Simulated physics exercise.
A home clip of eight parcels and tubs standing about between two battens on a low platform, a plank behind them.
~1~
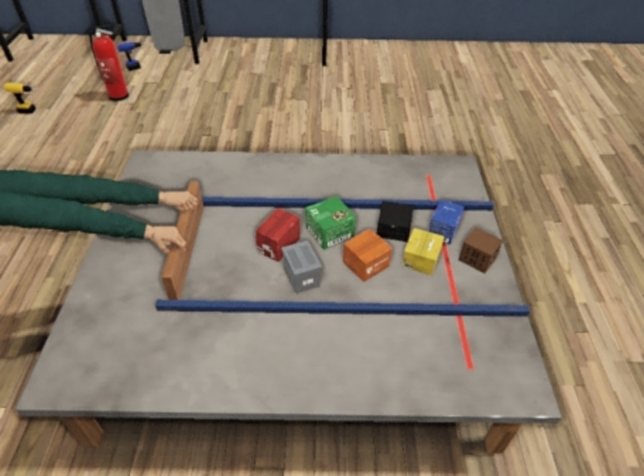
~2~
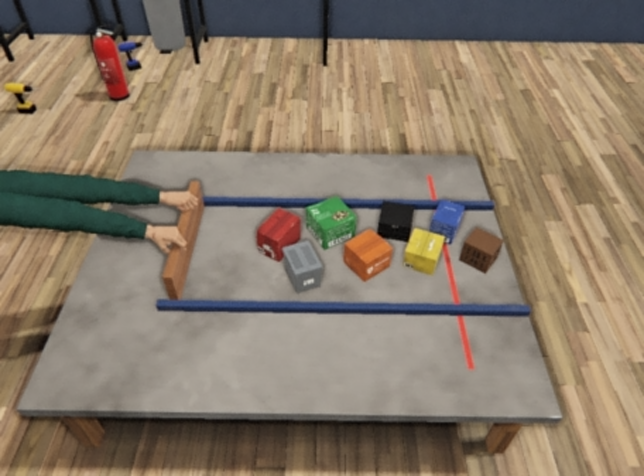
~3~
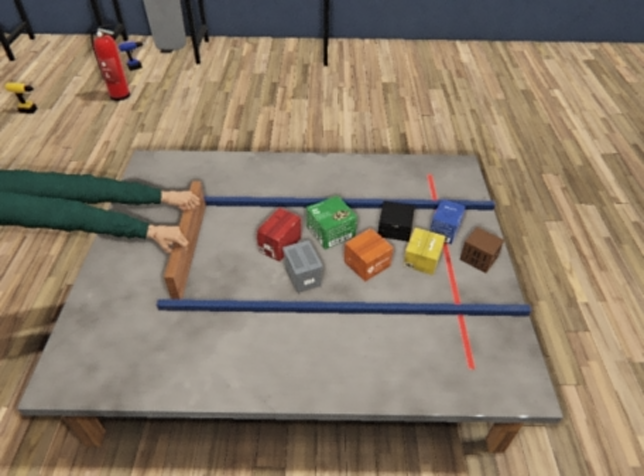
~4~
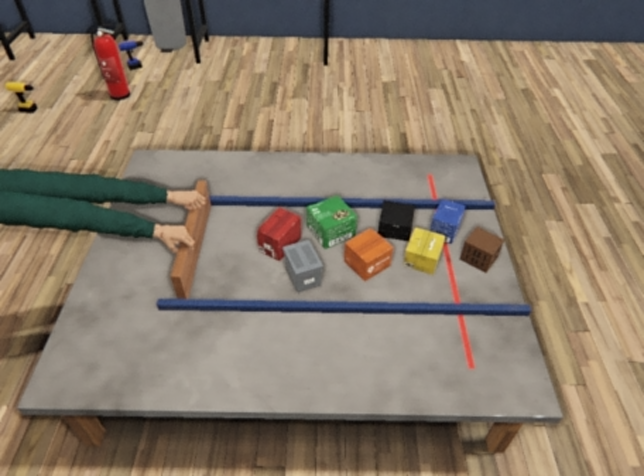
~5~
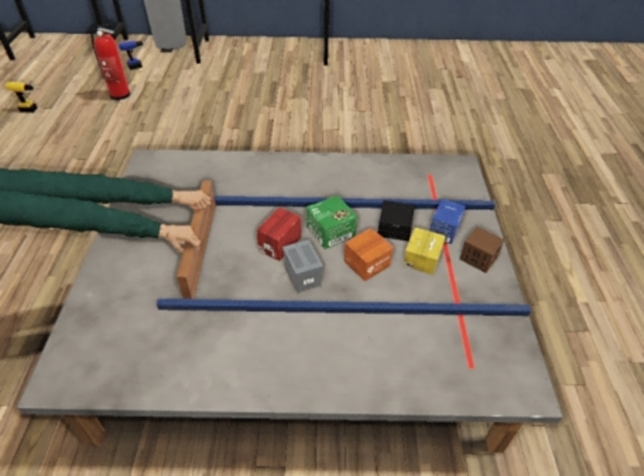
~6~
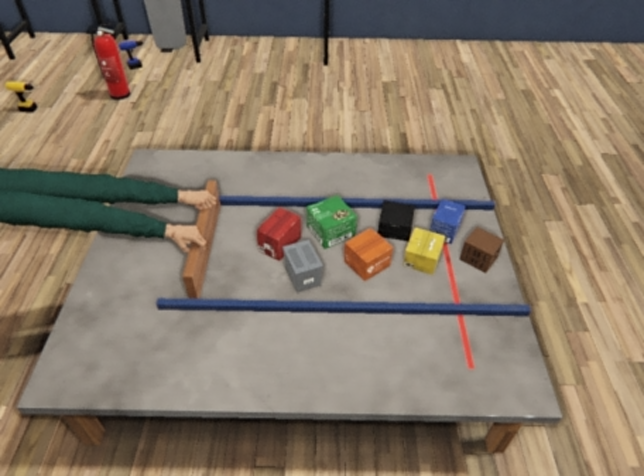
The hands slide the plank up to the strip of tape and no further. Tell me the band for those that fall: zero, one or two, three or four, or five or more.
The number that fall off is three or four.
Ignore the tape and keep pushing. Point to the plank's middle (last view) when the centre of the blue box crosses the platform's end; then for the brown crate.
About (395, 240), and (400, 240) for the other.
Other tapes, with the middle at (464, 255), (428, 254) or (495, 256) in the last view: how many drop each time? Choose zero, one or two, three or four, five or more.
The falls would be either three or four; 1 or 2; at least five.
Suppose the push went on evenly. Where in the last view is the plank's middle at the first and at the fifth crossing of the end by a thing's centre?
Near (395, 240) and (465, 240).
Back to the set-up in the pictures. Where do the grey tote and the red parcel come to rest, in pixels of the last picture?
The grey tote at (469, 273), the red parcel at (460, 235).
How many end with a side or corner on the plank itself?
The number is 2.
Soon after, none off yet; brown crate at rest near (481, 250); blue box at rest near (447, 221); yellow parcel at rest near (424, 251).
After that, none off yet; brown crate at rest near (481, 250); blue box displaced a little near (453, 221); yellow parcel moving near (425, 251).
And then, none off yet; brown crate displaced about its own width near (514, 249); blue box displaced well along near (508, 221); yellow parcel displaced about its own width near (479, 249).
In the end, the number that fall off is three or four; gone, black crate, yellow parcel, blue box and brown crate.
